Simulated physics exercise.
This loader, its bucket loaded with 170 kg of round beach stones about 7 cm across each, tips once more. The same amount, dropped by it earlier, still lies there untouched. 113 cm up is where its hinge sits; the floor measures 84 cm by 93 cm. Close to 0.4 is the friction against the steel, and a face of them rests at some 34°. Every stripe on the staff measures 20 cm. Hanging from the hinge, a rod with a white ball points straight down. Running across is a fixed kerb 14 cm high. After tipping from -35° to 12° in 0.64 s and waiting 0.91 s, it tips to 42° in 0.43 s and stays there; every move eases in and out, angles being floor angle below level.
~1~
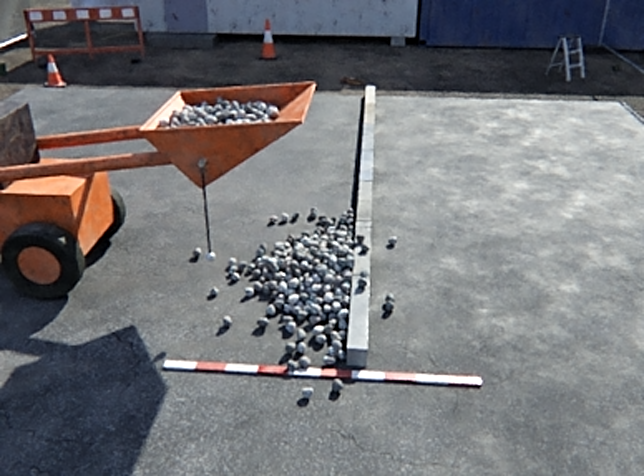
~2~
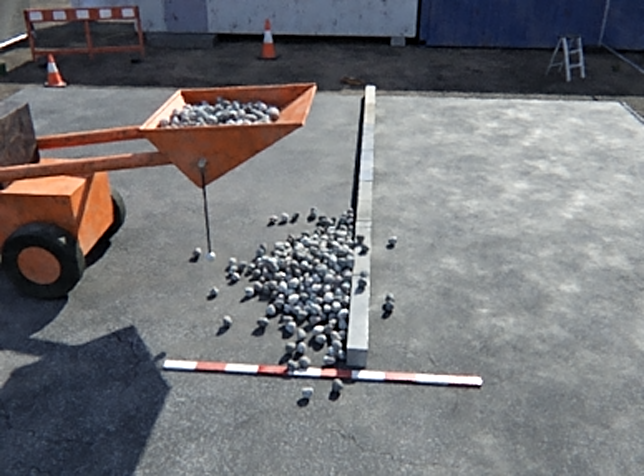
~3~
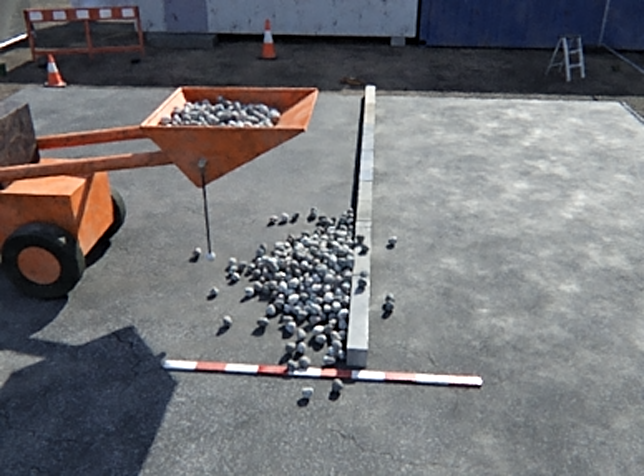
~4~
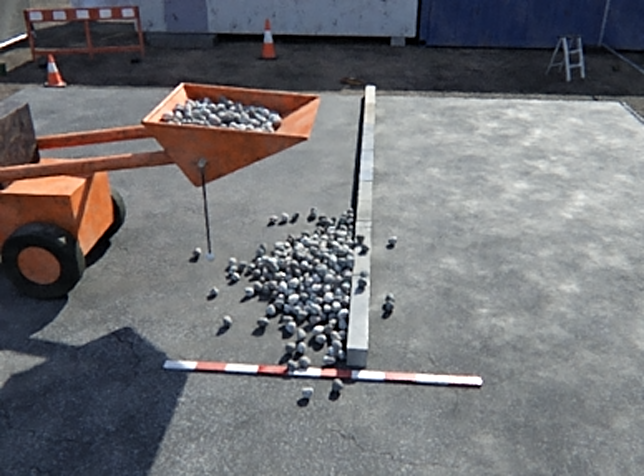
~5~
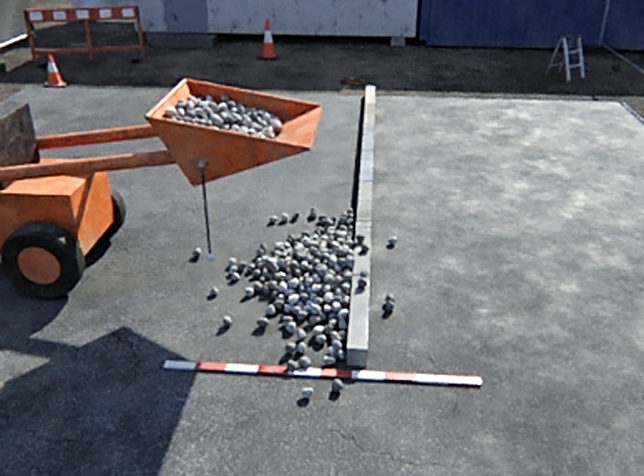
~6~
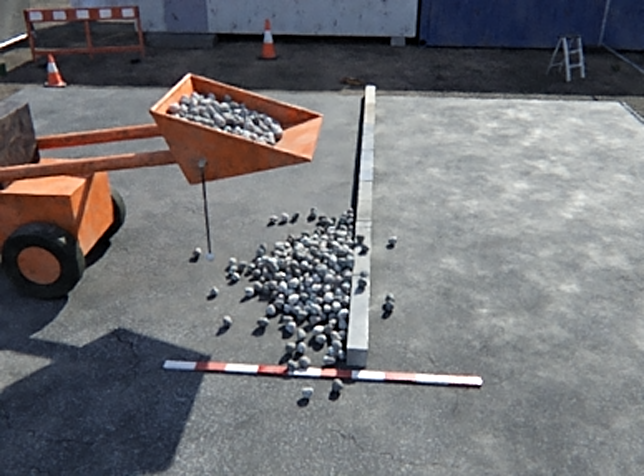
On a paved yard, an orange loader's bucket full of round grey stones slowly tilted its lip downward to the right, while the heap of stones already lying against the low kerb stayed still.
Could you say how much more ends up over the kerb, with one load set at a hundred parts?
I'd put it at 14 parts in every hundred.
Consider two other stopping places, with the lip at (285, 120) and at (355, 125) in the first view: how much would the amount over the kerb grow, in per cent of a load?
I'd expect near 5 per cent first and near 75 per cent next.
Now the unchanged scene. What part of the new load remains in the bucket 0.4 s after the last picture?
Around 100 in a hundred.
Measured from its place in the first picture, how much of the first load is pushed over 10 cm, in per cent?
Some 5 percent, give or take.
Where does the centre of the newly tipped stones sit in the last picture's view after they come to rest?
I'd say close to (326, 260).
Then, 0.2 s after the last picture the floor is at 5°; in per cent of one load, 100 in the bucket, 99 on this side of the kerb, 1 over the kerb; the foremost stones are at (372, 268).
Then, 0.4 s after the last picture the floor is at 12°; in per cent of one load, 100 in the bucket, 99 on this side of the kerb, 1 over the kerb; the foremost stones are at (372, 268).
Then, 2.1 s after the last picture the floor is at 42°; in per cent of one load, 0 in the bucket, 187 on this side of the kerb, 12 over the kerb; the foremost stones are at (466, 277).
Then, 4.6 s after the last picture the floor is at 42°; in per cent of one load, 0 in the bucket, 185 on this side of the kerb, 15 over the kerb; the foremost stones are at (475, 283). Net gain over the kerb, 14.
